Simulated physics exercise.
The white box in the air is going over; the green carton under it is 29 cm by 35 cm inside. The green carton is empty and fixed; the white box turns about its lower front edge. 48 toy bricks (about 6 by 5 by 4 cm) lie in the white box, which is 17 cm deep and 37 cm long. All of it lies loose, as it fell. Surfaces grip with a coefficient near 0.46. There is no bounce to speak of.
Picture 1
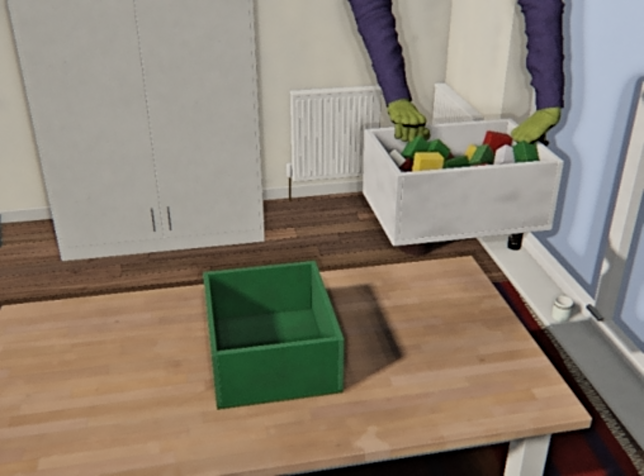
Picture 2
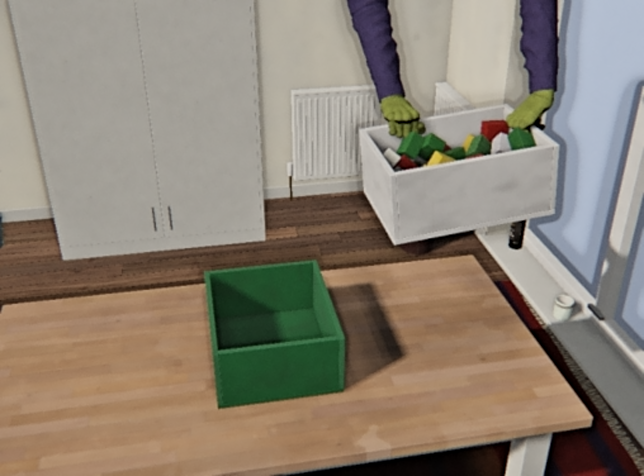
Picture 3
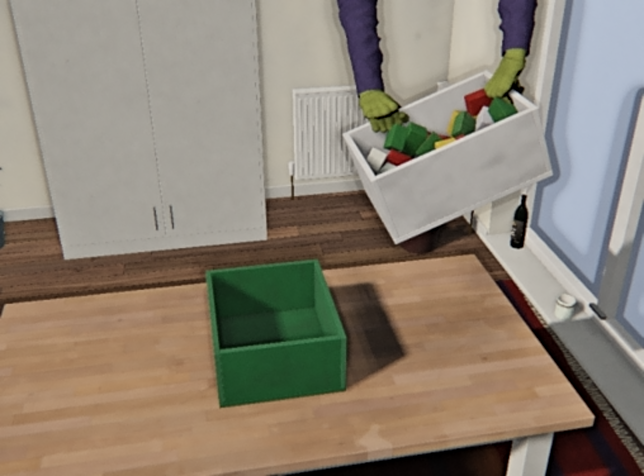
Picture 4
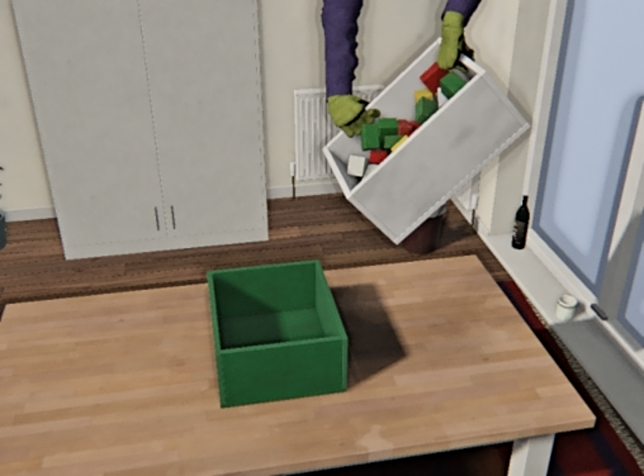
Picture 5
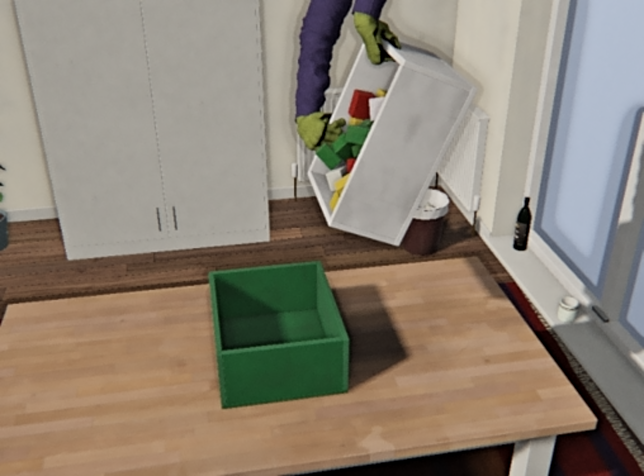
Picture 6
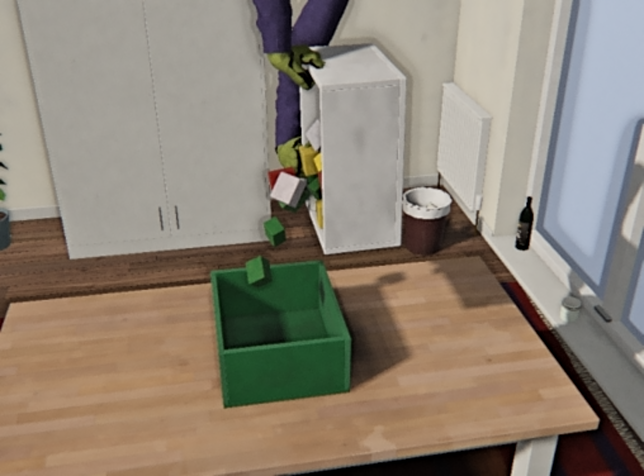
Two green hands in purple sleeves held a white box of colourful toy bricks beyond a green carton on a wooden table, then tipped it steeply leftward until several bricks tumbled out.
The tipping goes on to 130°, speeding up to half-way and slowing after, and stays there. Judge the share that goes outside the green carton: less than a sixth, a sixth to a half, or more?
The share outside the green carton is fewer than one in six.
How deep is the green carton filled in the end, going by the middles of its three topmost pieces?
Some 12 cm.
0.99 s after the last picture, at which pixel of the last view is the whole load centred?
Around (269, 333).
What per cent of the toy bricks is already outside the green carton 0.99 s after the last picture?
About 0 per cent.
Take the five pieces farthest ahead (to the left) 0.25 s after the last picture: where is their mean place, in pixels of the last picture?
Near (237, 315).
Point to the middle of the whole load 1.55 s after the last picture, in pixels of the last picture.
Around (269, 333).
Then, 0.25 s after the last picture, tilt 112°; 33 still in the white box, 6 in the green carton and 9 in the air.
Then, 0.56 s after the last picture, tilt 128°; 10 still in the white box, 33 in the green carton, 1 outside the green carton and 4 in the air.
Then, 0.99 s after the last picture, tilt 130°; 47 in the green carton and 1 outside the green carton.
Outcome (1.55 s after the last picture), 47 in the green carton and 1 outside the green carton. Asked share, 1 of 48, 2 per cent.
